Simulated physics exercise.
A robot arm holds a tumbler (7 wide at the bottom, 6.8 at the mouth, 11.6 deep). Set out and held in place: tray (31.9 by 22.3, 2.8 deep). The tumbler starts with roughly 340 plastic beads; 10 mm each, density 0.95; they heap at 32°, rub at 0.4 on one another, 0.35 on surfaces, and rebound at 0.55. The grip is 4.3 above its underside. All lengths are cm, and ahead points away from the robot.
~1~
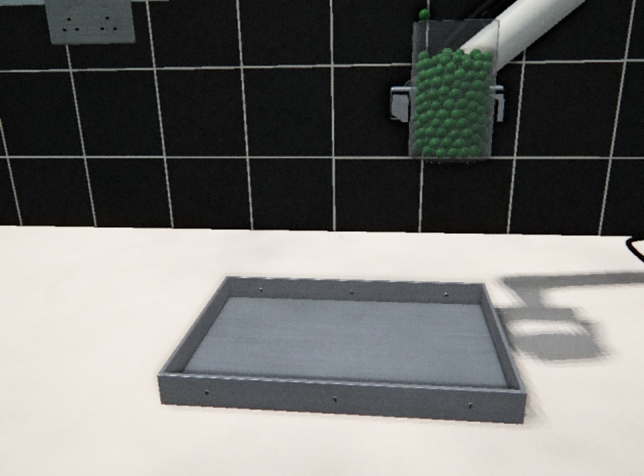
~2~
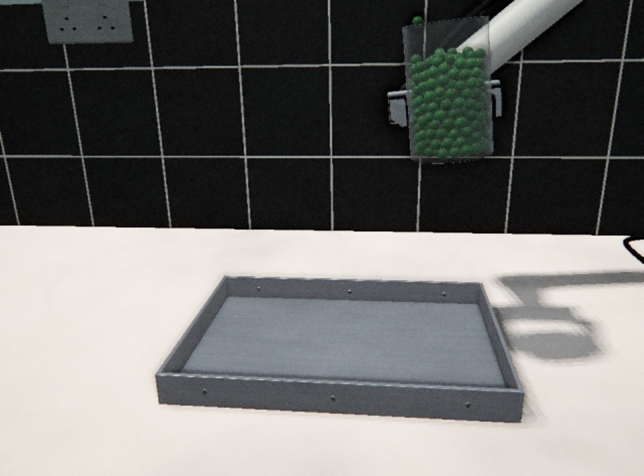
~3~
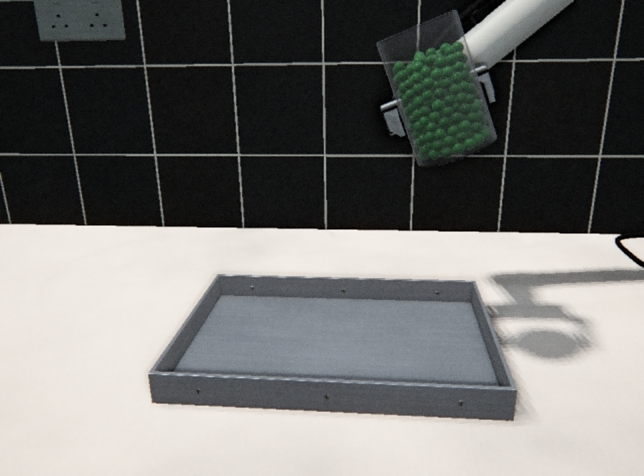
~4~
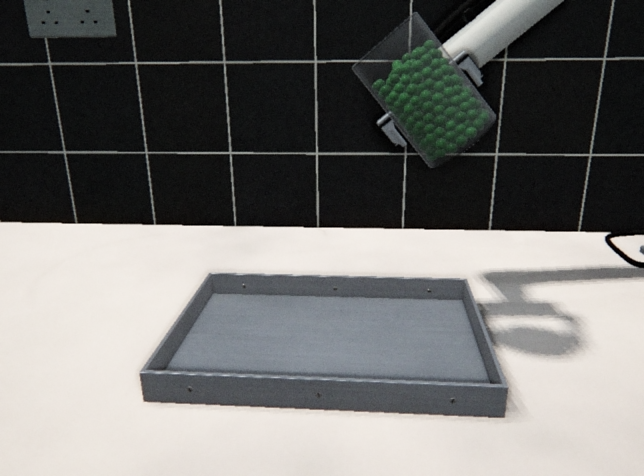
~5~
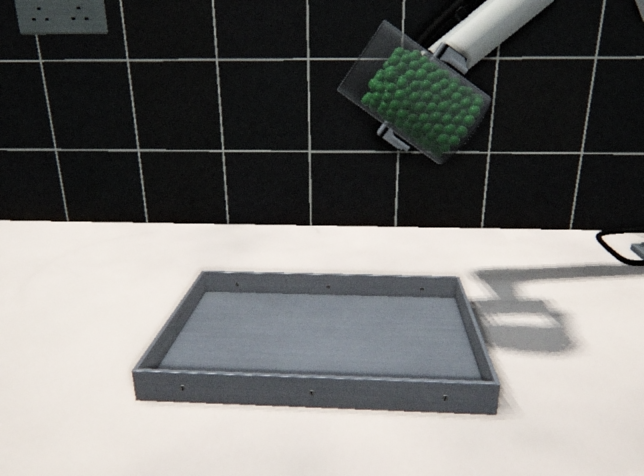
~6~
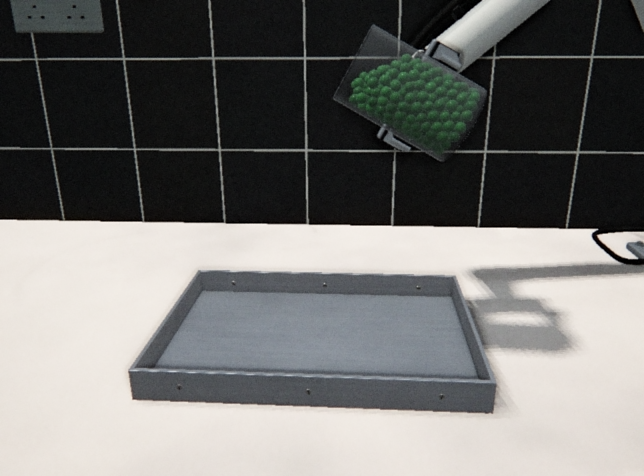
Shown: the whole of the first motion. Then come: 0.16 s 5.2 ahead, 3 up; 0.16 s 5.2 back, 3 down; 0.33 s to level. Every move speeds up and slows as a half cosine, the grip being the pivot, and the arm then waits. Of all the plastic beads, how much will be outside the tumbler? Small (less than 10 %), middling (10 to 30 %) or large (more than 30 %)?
Share outside the tumbler: Middling (10 to 30 %).
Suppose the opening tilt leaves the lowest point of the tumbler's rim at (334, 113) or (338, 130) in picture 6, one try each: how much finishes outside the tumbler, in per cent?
Some 30 and 50 per cent.
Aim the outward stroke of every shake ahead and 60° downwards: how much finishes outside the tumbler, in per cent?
Some 0 per cent.
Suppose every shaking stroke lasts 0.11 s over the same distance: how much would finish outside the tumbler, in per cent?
In that case some 50 per cent.
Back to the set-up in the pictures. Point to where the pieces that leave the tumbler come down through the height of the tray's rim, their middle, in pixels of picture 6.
Around (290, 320).
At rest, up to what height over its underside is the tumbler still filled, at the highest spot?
Some 9.0 cm.
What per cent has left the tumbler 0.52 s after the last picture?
Near 15 per cent so far.
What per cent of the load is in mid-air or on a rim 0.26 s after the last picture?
About 5 per cent.
Then, 0.26 s after the last picture, tilted 61° forward, highest piece 31 above the table; 327 in the tumbler, 17 in flight or on a rim.
Then, 0.52 s after the last picture, tilted 21° forward, highest piece 32 above the table; 289 in the tumbler, 43 in the tray, 12 in flight or on a rim.
Then, 0.85 s after the last picture, level, highest piece 30 above the table; 289 in the tumbler, 52 in the tray, 2 on the table or floor, 1 in flight or on a rim.
Then, 1.90 s after the last picture, level, highest piece 30 above the table; 289 in the tumbler, 53 in the tray, 2 on the table or floor.
Final count, 289 in the tumbler, 53 in the tray, 2 on the table or floor. That is 16 % outside the tumbler.
